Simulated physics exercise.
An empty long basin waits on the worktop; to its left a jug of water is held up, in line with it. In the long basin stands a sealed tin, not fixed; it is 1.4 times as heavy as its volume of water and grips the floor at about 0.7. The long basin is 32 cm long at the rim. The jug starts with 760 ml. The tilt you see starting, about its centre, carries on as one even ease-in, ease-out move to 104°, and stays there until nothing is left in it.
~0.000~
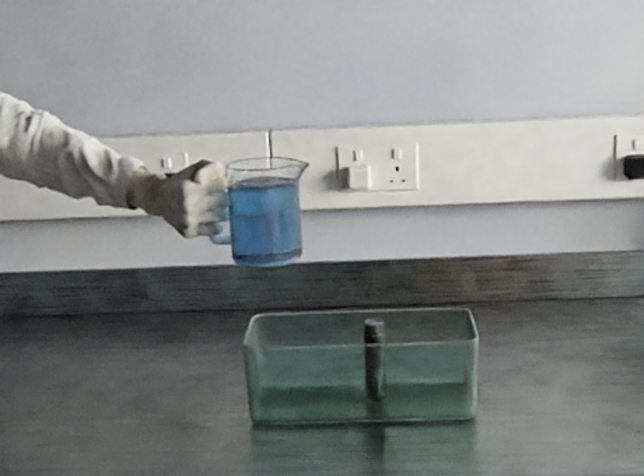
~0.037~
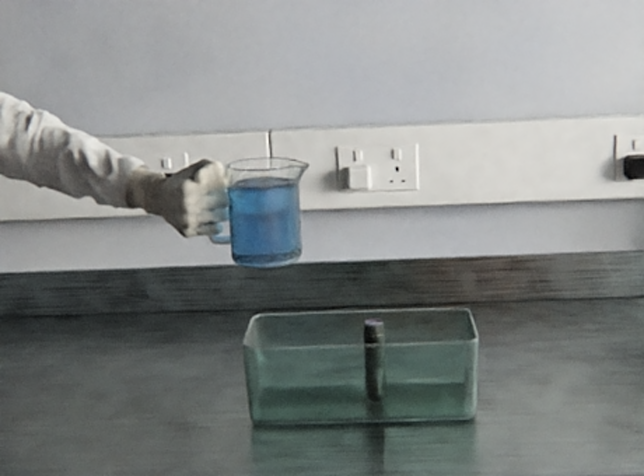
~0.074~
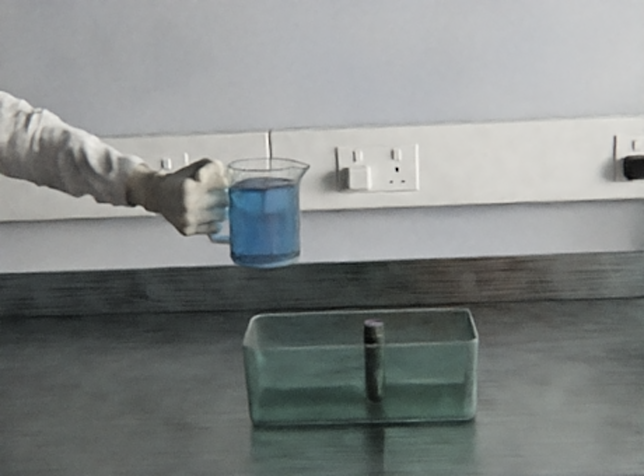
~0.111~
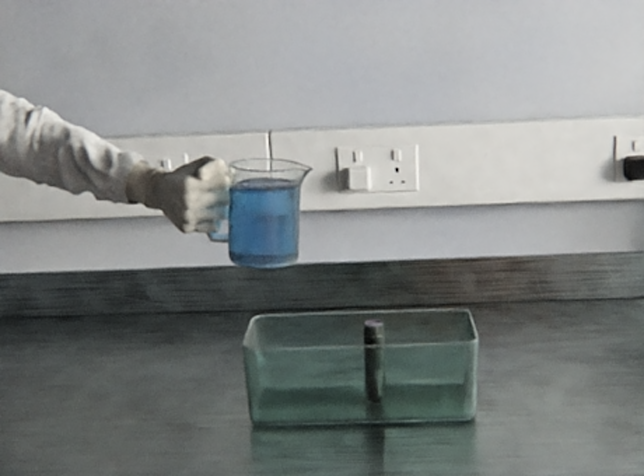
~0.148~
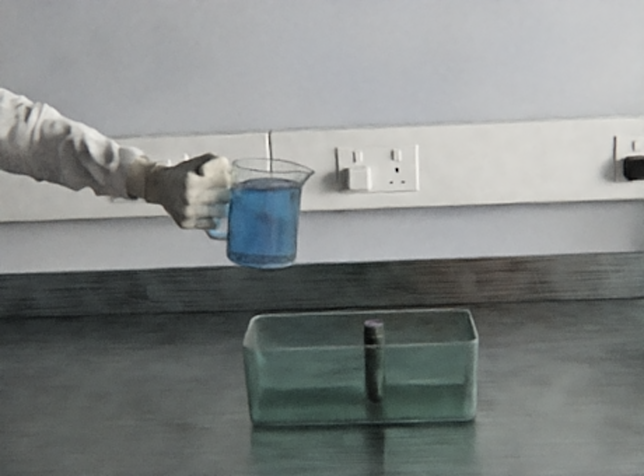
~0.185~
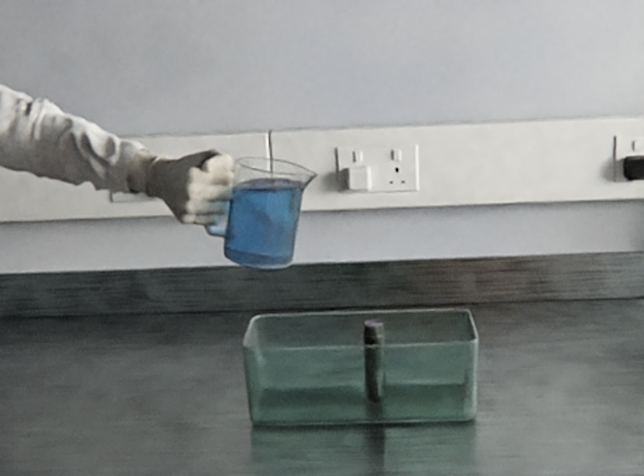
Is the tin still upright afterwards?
The tin falls.
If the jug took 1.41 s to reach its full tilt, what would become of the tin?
The tin topples.
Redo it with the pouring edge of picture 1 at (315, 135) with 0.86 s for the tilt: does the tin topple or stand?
Then it remains upright.
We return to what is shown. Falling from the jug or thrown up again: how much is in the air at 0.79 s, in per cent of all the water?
Some 28 per cent.
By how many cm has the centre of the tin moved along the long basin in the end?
About 7.5 cm.
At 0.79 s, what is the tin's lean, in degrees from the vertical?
It is at some 0°.
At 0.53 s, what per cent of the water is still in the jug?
About 86 per cent.
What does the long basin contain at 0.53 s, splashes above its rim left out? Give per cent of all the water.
Near 0 in a hundred.
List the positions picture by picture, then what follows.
It leans 0°; its right rim is at (309, 163); the water meets the walls at (230, 183) and (297, 181); the long basin's rim runs from (248, 332) to (473, 325); the tin's top is at (374, 325), in the first frame.
It leans 0°; its right rim is at (309, 164); the water meets the walls at (230, 183) and (297, 181), in the second frame.
It leans 2°; its right rim is at (310, 166); the water meets the walls at (231, 183) and (298, 182), in the third frame.
It leans 4°; its right rim is at (312, 168); the water meets the walls at (232, 184) and (299, 183), in the fourth frame.
It leans 8°; its right rim is at (315, 171); the water meets the walls at (233, 184) and (301, 183), in the fifth frame.
It leans 12°; its right rim is at (318, 175); the water meets the walls at (234, 185) and (303, 184), in the sixth frame.
Then, 0.53 s in, the tilt is 72° and 87 per cent is still to pour; the tin stands where it began.
Then, 0.79 s in, the tilt is 103° and 37 per cent is still to pour; the tin stands where it began.
Then, 1.06 s in, the tilt is 104° and 7 per cent is still to pour; the tin leans 13°.
Then, 1.35 s in, the tilt is 104° and 1 per cent is still to pour; the tin lies on its side.
Finally, the tin lies on its side.
